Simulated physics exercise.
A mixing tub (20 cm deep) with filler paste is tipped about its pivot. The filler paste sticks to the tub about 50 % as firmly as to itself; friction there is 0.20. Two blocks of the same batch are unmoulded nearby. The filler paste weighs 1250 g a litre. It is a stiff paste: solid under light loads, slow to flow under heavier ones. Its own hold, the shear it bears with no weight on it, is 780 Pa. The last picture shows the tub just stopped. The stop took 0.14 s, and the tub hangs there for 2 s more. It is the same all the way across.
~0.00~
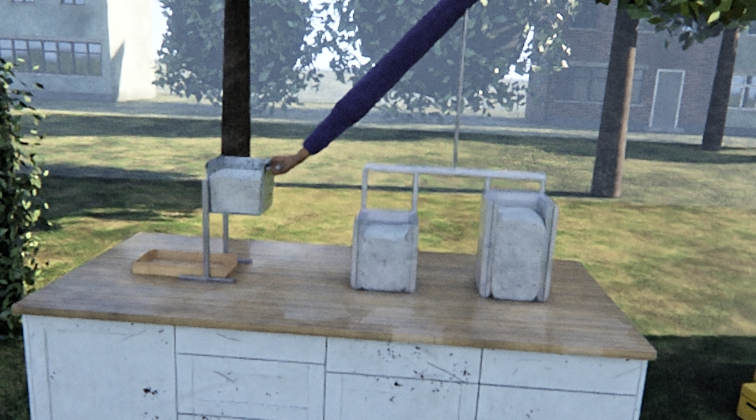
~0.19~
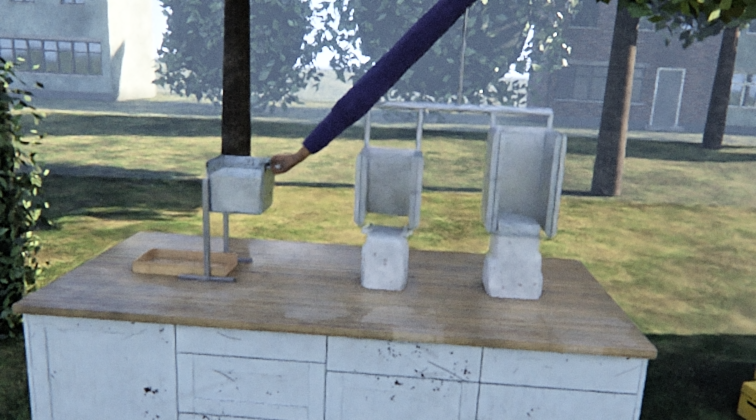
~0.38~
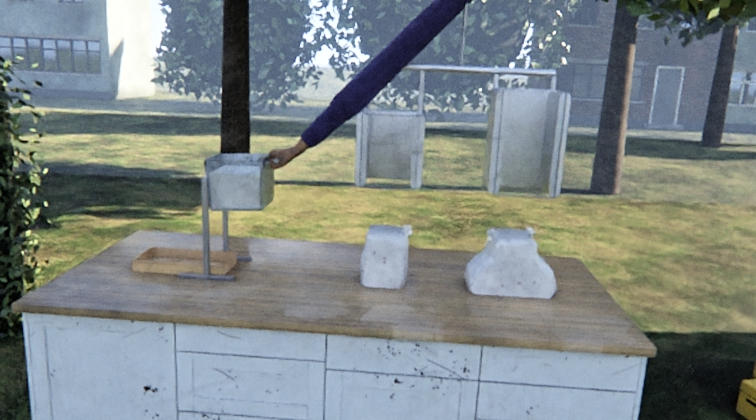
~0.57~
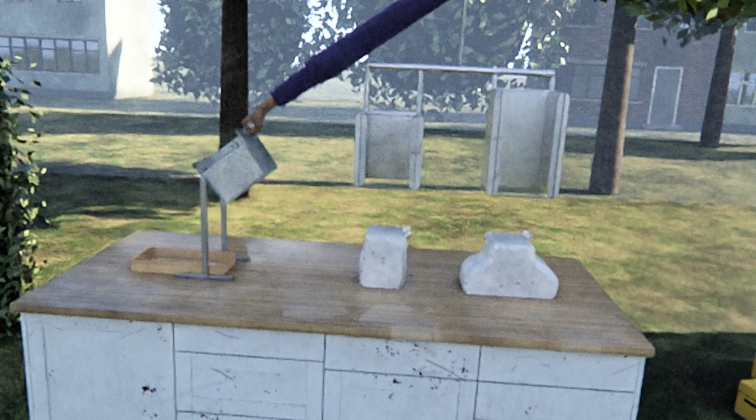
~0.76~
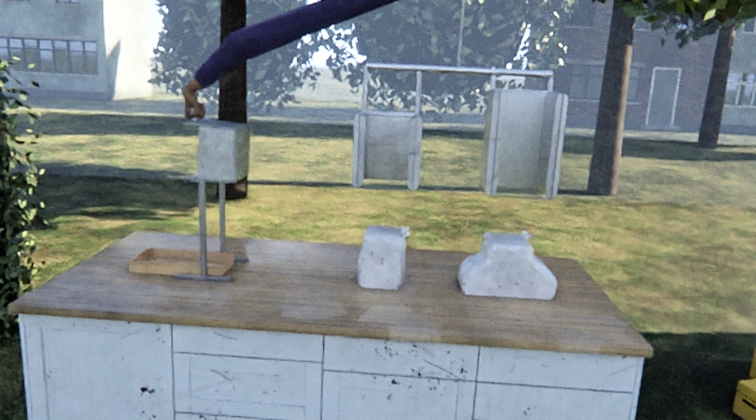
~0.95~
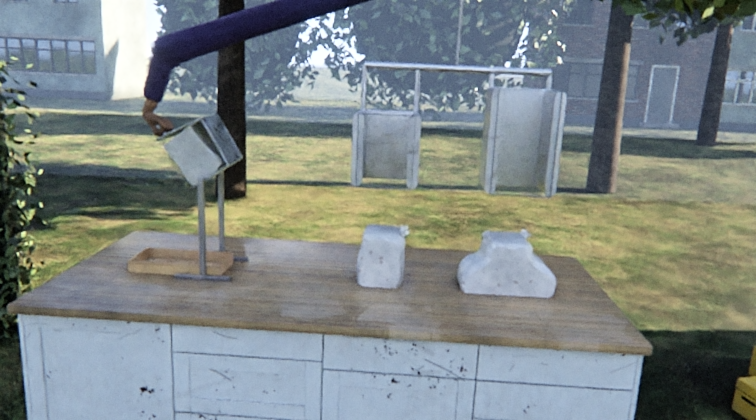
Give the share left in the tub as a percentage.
It comes to some 0 %.
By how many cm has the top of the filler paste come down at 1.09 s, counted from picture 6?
Roughly 12 cm.
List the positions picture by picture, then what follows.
Handle-side rim at (262, 166), tilt 0 degrees; top of the filler paste at (210, 176); blocks stand 24 cm, 36 cm (left to right), in the first frame.
Handle-side rim at (262, 165), tilt 0 degrees; top of the filler paste at (211, 175); blocks stand 24 cm, 33 cm (left to right), in the second frame.
Handle-side rim at (260, 160), tilt 4 degrees; top of the filler paste at (256, 174); blocks stand 23 cm, 25 cm (left to right), in the third frame.
Handle-side rim at (236, 132), tilt 38 degrees; top of the filler paste at (242, 146); blocks stand 23 cm, 23 cm (left to right), in the fourth frame.
Handle-side rim at (185, 124), tilt 89 degrees; top of the filler paste at (202, 127); blocks stand 23 cm, 23 cm (left to right), in the fifth frame.
Handle-side rim at (158, 141), tilt 121 degrees; top of the filler paste at (187, 127); blocks stand 23 cm, 23 cm (left to right), in the sixth frame.
After 1.09 s, the tub is at 121 degrees and holds 38 %.
After 1.26 s, the tub is at 121 degrees and holds 0 %.
After 1.43 s, the tub is at 121 degrees and holds 0 %.
After 1.60 s, the tub is at 121 degrees and holds 0 %.
After 2.95 s, at the end, the tub is at 121 degrees and holds 0 %.
